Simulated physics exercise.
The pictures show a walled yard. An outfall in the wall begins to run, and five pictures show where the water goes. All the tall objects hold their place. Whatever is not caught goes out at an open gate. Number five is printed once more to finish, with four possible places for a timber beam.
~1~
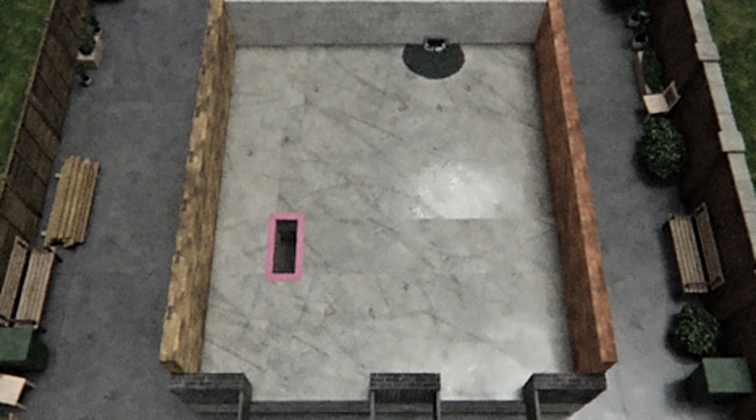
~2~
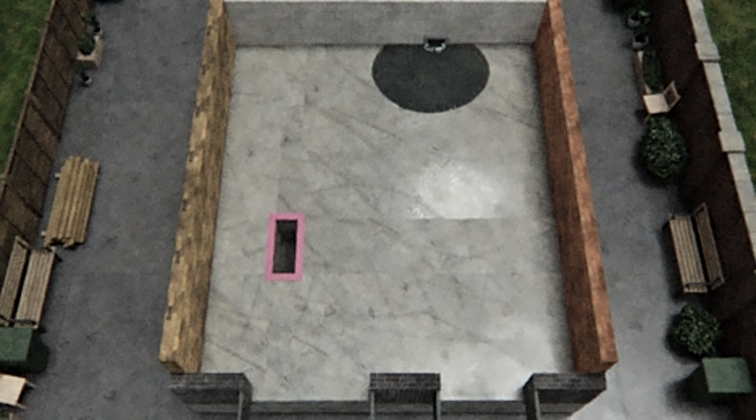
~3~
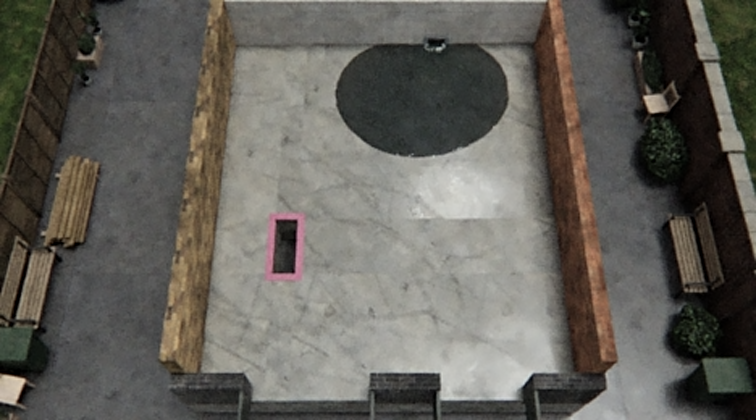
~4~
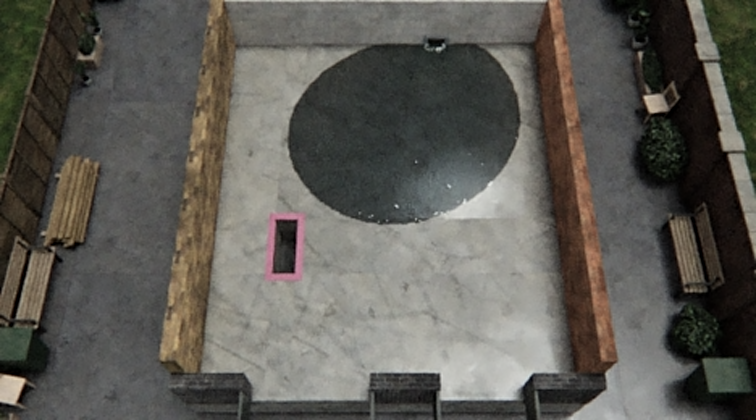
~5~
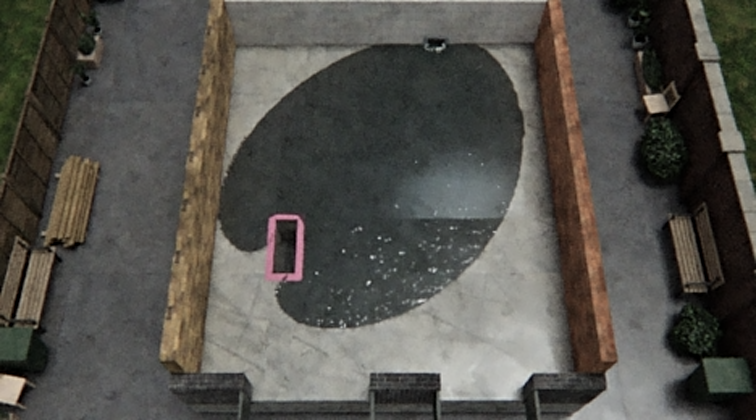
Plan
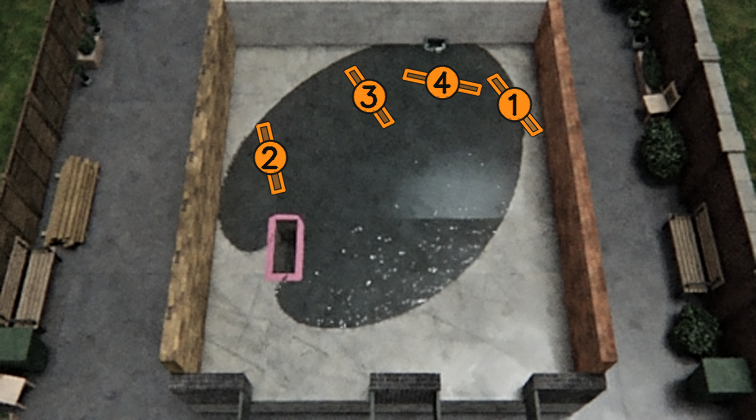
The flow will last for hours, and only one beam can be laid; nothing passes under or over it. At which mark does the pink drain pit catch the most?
Choose 2.
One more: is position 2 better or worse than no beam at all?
Better.
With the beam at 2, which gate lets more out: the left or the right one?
The left one.
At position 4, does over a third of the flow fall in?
No.
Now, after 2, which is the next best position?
It is 1.
In orange, 1 from (492, 77) to (536, 132); 2 from (262, 124) to (278, 191); 3 from (350, 69) to (388, 124); 4 from (405, 74) to (479, 89).
With 1, about 25 % of the stream goes into the pink drain pit, about 74 % out by the gates.
With 2, about 36 % of the stream goes into the pink drain pit, about 64 % out by the gates.
With 3, about 14 % of the stream goes into the pink drain pit, about 85 % out by the gates.
With 4, about 14 % of the stream goes into the pink drain pit, about 86 % out by the gates.
